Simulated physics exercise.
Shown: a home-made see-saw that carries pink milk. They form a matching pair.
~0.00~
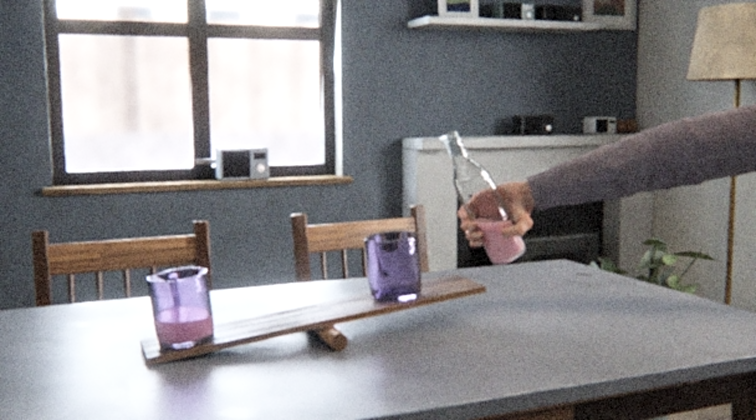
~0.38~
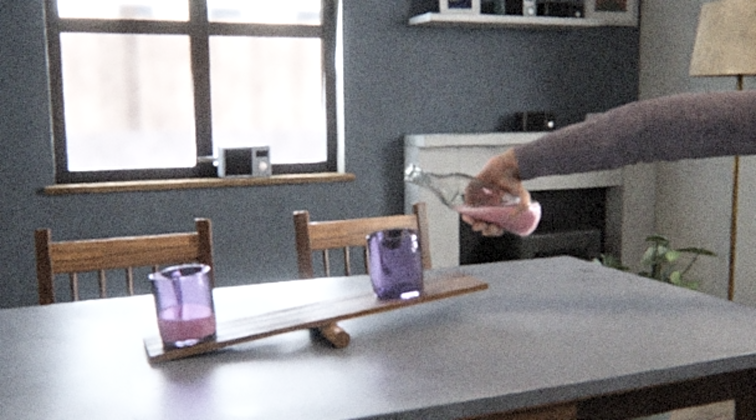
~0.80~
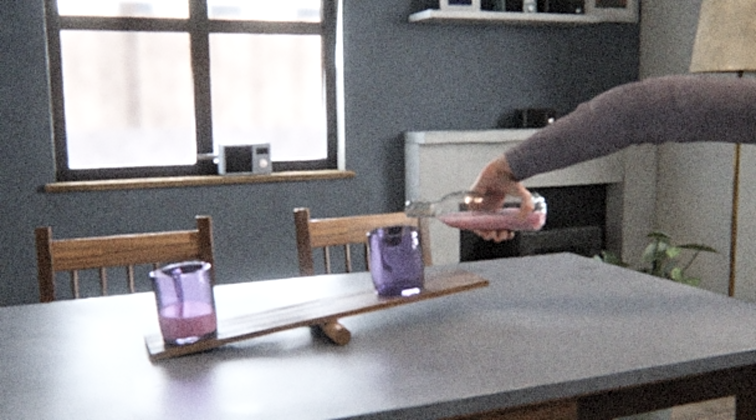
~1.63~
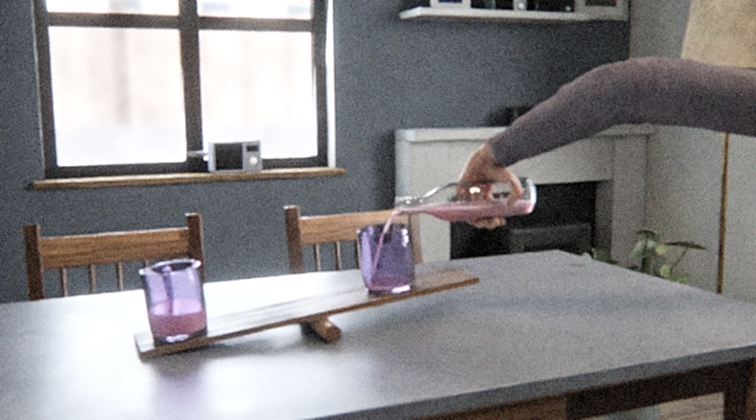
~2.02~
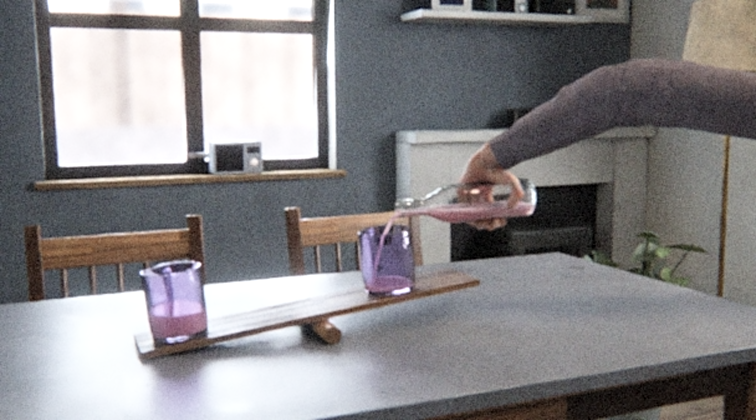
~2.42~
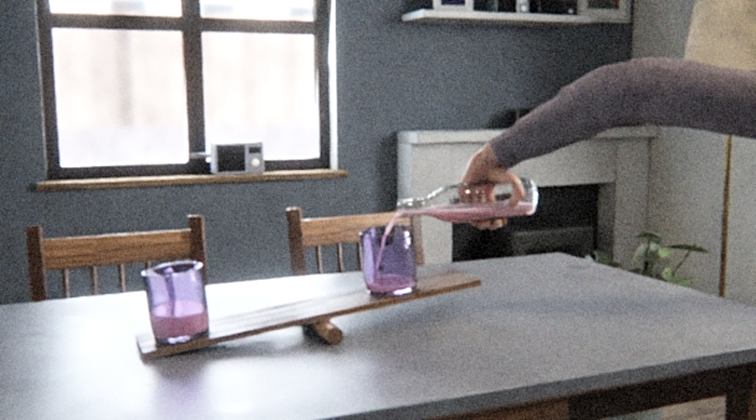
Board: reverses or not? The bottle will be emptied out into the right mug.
Unmoved.
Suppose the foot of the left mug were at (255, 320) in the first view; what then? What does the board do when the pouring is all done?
Tips.
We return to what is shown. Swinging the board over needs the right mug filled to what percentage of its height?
Around 70 per cent, I'd say.
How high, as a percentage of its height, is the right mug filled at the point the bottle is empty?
45%, roughly.
Around 5.5 s, the right mug is about a quarter full; the board leans as before.
Around 7.9 s, the right mug is about a third full; the board leans as before.
Around 10.2 s, the right mug is about half full; the board leans as before.
